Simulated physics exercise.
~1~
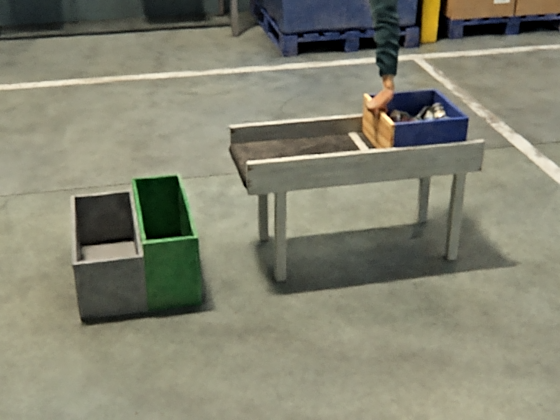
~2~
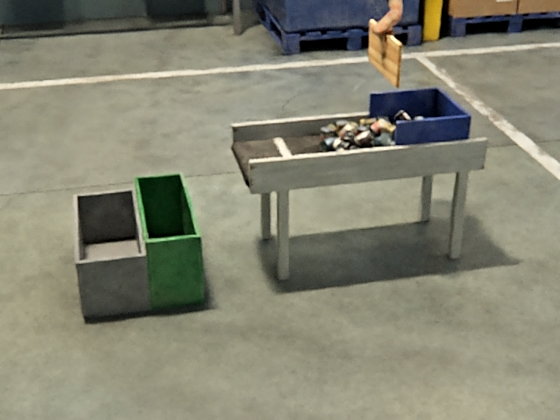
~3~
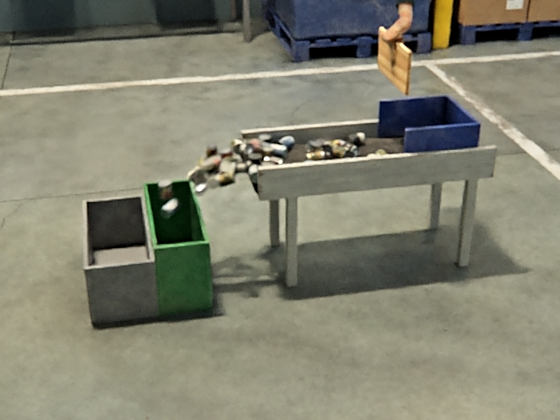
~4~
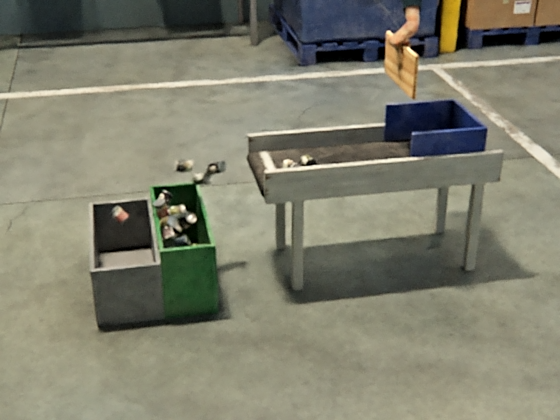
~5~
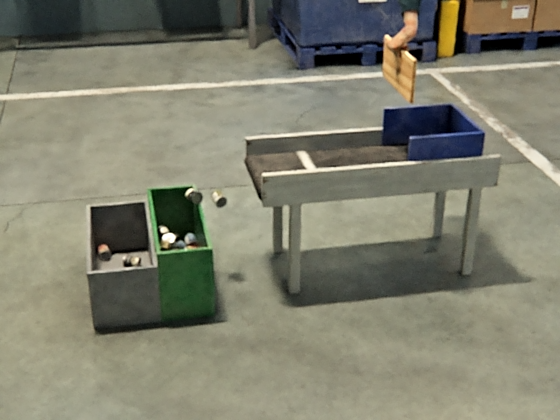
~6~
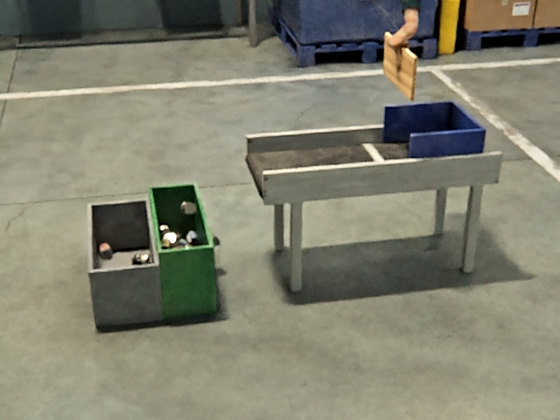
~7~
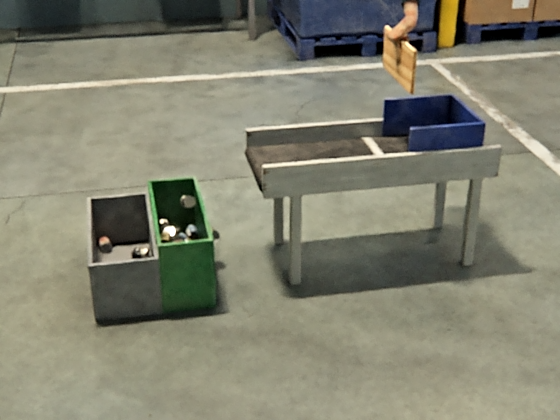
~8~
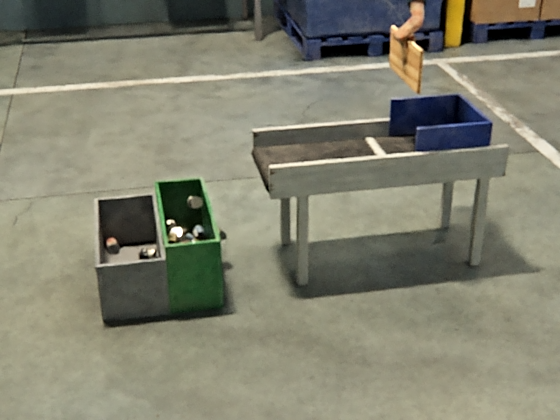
A pale, waist-high conveyor table with a blue pen at its right end stands on a grey-green warehouse floor, seen from slightly above by a gently swaying camera. To its left sit a grey tote and a green tote, side by side, with blue pallets behind. A hand lifts a wooden gate from the pen, and the dark belt carries a heap of small tins leftward. They spill off the end in a stream, most dropping into the green tote and a few reaching the grey one. The belt empties, and the tins lie still inside the totes, while the hand still holds the gate aloft.
